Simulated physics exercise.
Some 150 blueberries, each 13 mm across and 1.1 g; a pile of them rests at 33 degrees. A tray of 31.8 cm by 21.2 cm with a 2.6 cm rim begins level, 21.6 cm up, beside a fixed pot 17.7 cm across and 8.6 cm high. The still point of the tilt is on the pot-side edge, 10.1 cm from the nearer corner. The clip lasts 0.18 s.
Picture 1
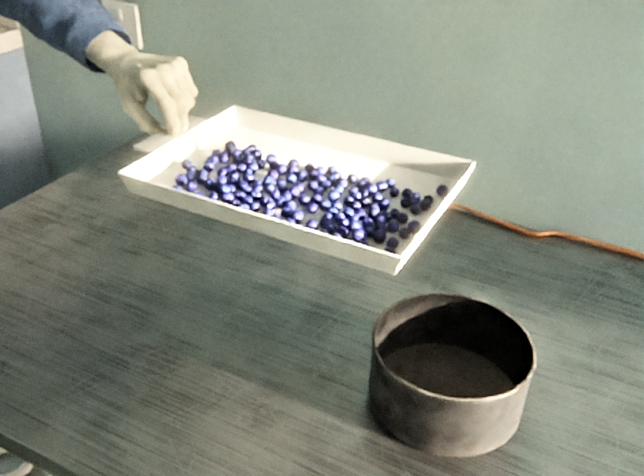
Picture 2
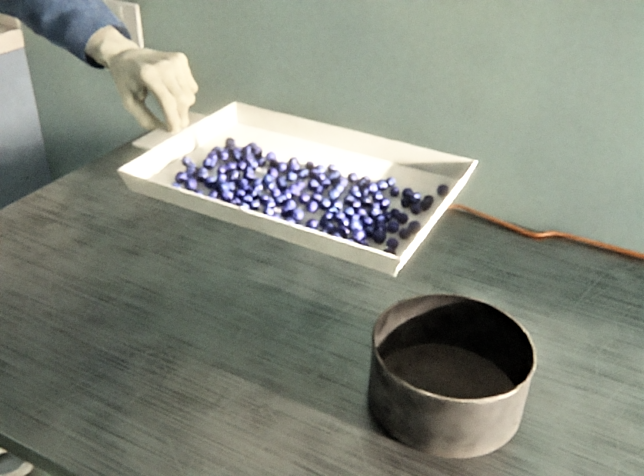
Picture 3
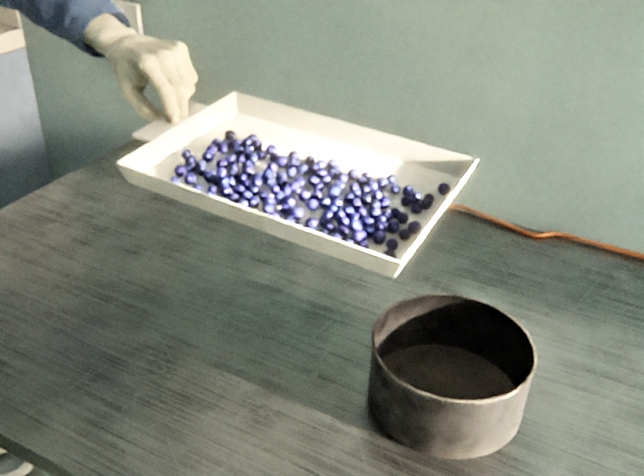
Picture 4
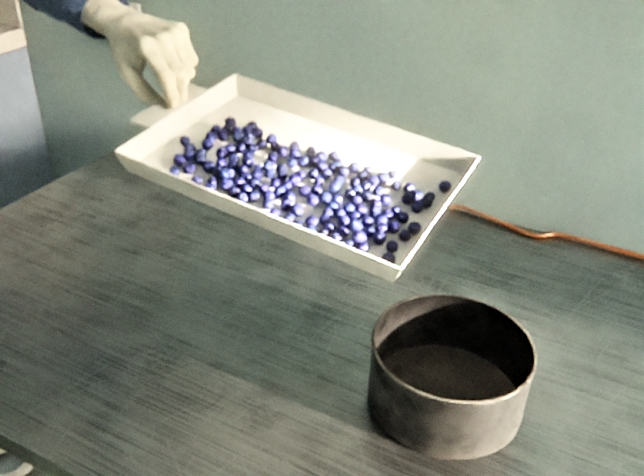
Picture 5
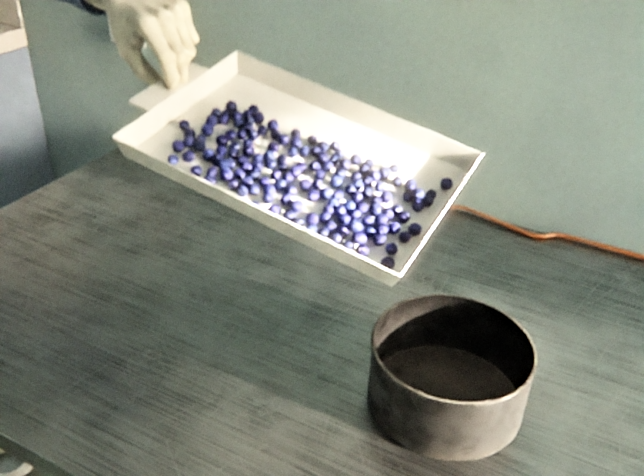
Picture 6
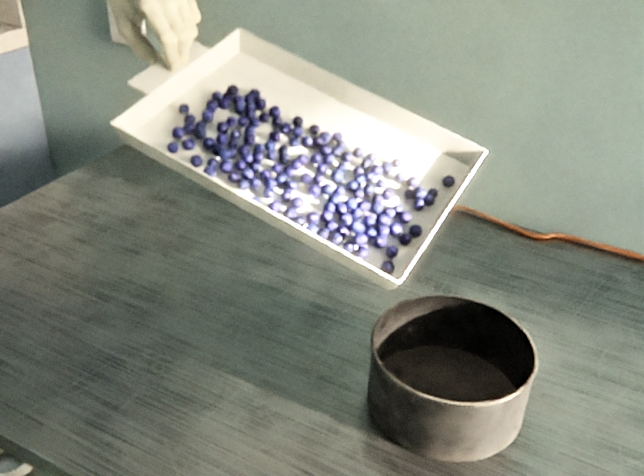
A shallow white tray scattered with shiny blue berries hangs above a dark grey tabletop, seen from slightly above, with a round dark pot at lower right and a green wall and orange cord behind. A pale hand in a blue sleeve grips the tray's left end. The hand lifts that end, slowly then faster, slanting the tray down toward the right, while the berries barely shift and the camera stays still.
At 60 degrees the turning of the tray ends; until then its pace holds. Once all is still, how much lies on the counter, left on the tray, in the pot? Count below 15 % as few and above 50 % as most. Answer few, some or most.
Counter: Some, tray: Most, pot: Few.
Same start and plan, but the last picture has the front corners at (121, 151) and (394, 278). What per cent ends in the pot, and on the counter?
Pot 0, counter 10.
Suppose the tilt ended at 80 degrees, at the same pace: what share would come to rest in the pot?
Then about 25 per cent.
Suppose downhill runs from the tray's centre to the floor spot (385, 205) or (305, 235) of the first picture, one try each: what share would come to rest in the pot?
About 15 and 0 per cent.
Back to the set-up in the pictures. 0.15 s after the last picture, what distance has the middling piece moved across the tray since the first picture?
Roughly 2 cm.
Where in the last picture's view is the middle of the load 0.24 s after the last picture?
Near (338, 195).
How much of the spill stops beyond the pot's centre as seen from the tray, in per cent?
Some 50 per cent.
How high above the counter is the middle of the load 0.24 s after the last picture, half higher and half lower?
Some 26 cm.
Then, 0.15 s after the last picture, tilt 42 degrees; the tray holds 100 %, the pot 0 %.
Then, 0.24 s after the last picture, tilt 56 degrees; the tray holds 100 %, the pot 0 %.
Then, 0.47 s after the last picture, tilt 60 degrees; the tray holds 95 %, the pot 0 %.
In the end, counter 30 %, tray 65 %, pot 5 %.
